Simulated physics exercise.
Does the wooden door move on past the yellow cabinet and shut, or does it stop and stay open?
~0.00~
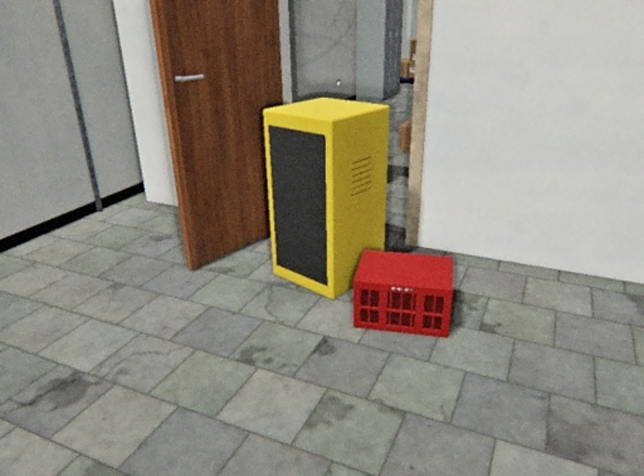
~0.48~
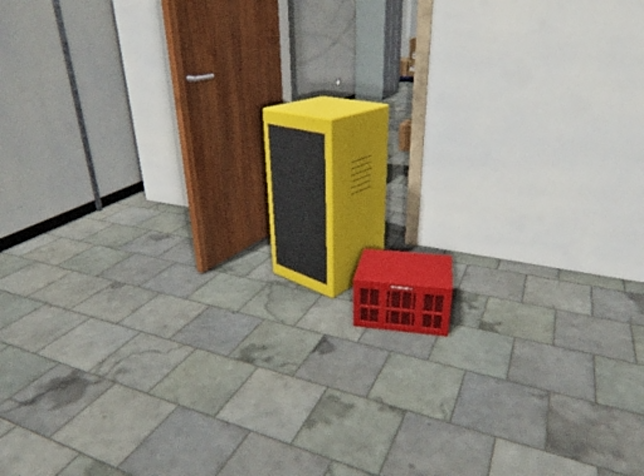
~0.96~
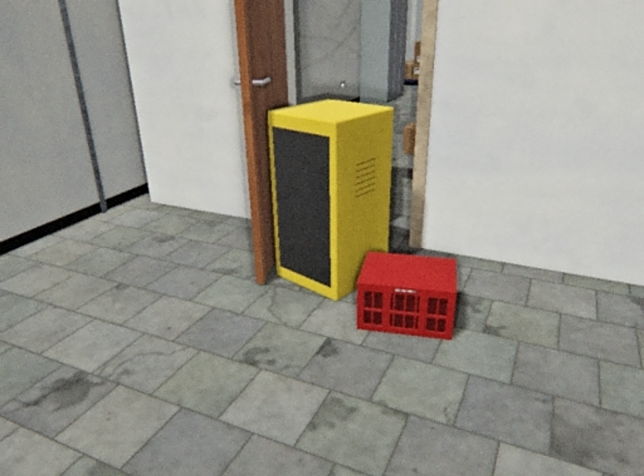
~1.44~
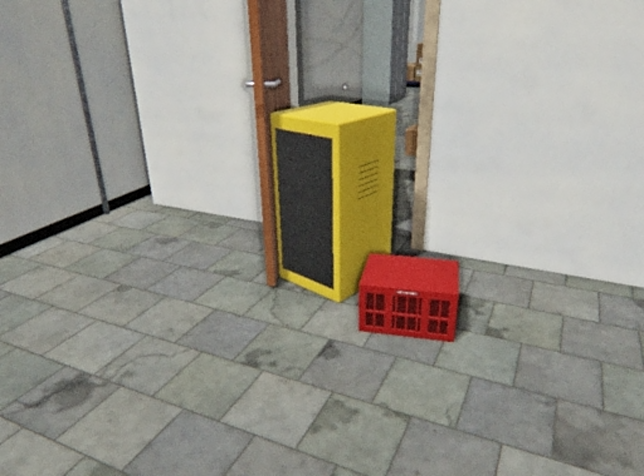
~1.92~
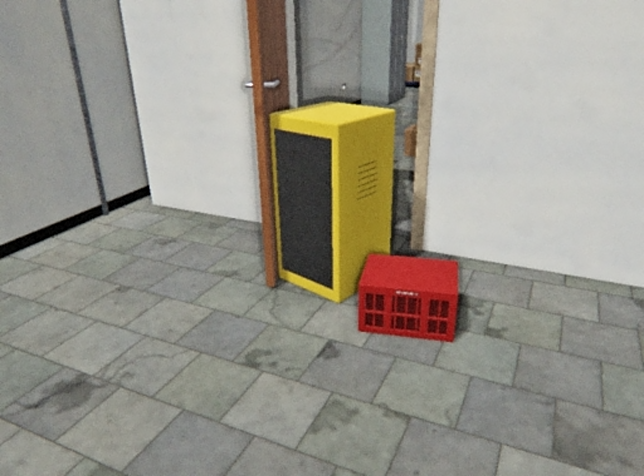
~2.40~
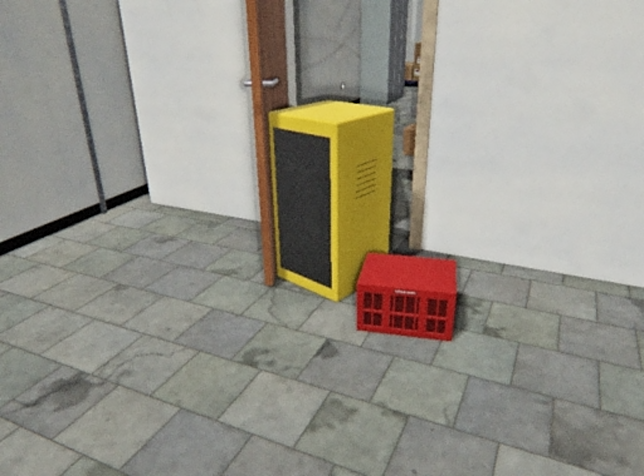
It stops at the yellow cabinet and stays open. The cabinet and the red crate both remain in place.
Office doorway with a brown wooden door swinging partway towards closing, then stopping at a yellow cabinet beside a red crate, still open.
